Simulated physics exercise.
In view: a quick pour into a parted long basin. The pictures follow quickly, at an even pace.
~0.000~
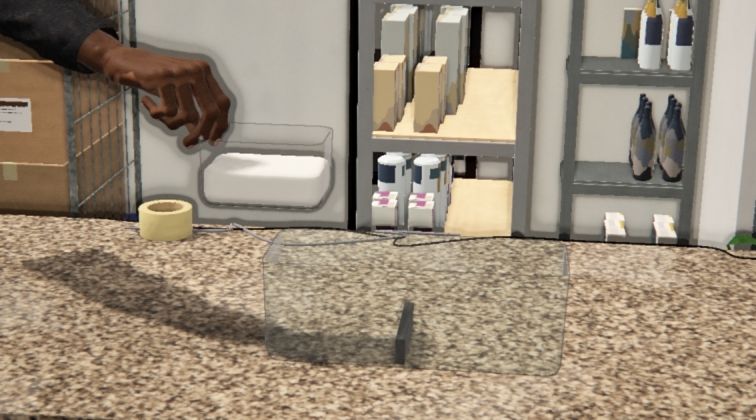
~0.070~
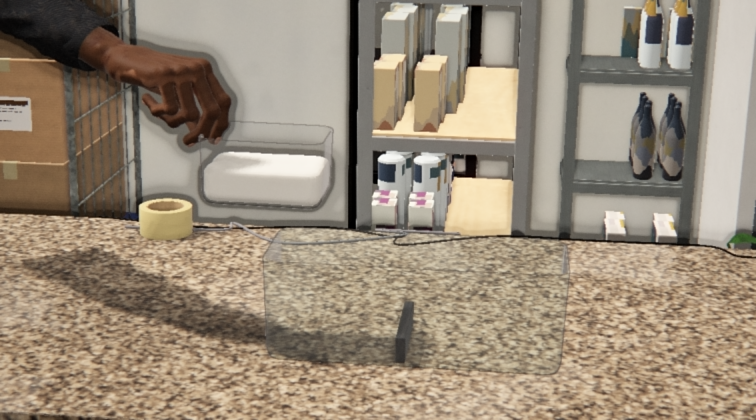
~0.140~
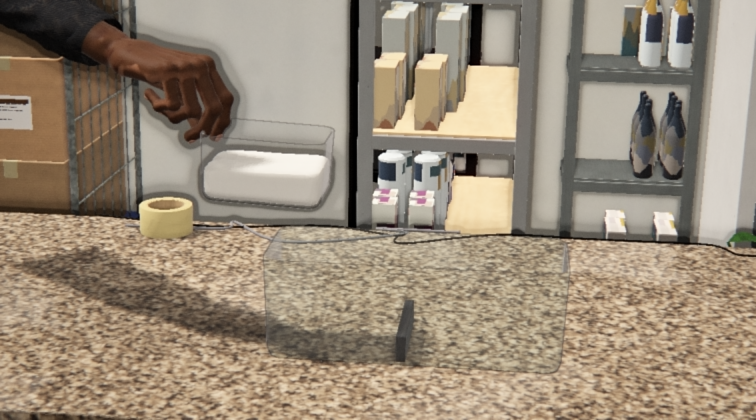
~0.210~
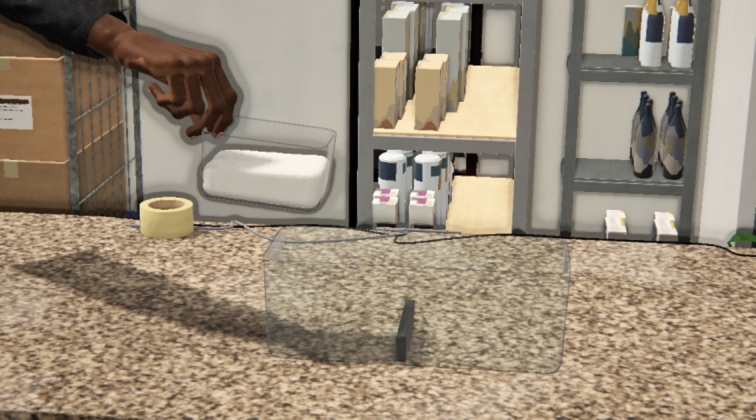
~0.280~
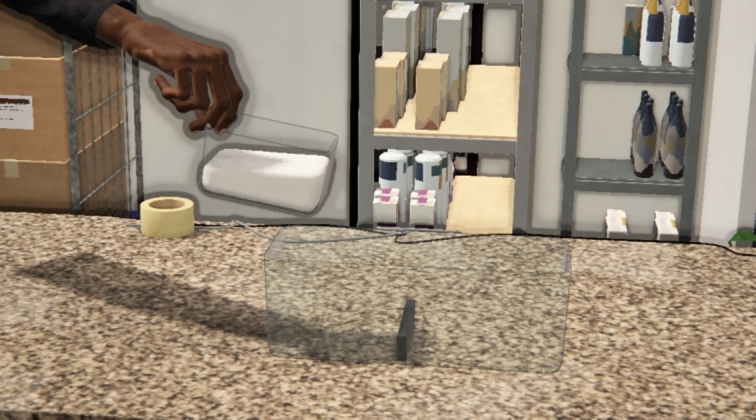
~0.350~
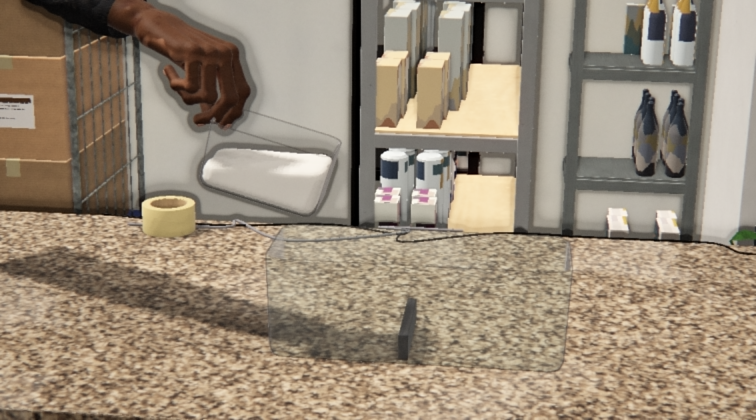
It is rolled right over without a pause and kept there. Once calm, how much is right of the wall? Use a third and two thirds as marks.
The share right of the wall is under a third.
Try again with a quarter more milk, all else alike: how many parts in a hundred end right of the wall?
Near 10 %.
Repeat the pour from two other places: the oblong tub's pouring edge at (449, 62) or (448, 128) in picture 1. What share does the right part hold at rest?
About 95 and 95 per cent.
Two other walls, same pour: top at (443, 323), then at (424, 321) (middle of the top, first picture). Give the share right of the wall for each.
First some 5, then 5 per cent.
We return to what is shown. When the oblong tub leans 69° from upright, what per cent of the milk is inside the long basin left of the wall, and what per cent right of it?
Some 20 per cent left and 0 right.
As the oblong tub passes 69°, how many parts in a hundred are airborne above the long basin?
Roughly 25 in a hundred.
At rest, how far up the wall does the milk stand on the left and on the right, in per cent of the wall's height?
Left about 70, right about 0.
A moment on, the oblong tub is tipped part way and 58 per cent is still to pour, 19 is left of the wall and 0 right of it.
Next, the oblong tub is tipped right over and 11 per cent is still to pour, 81 is left of the wall and 4 right of it.
Then the oblong tub is tipped right over and 0 per cent is still to pour, 94 is left of the wall and 6 right of it.
Later the oblong tub is tipped right over and 0 per cent is still to pour, 94 is left of the wall and 6 right of it.
At rest 94 per cent lies left of the wall, 6 right of it and 0 outside.
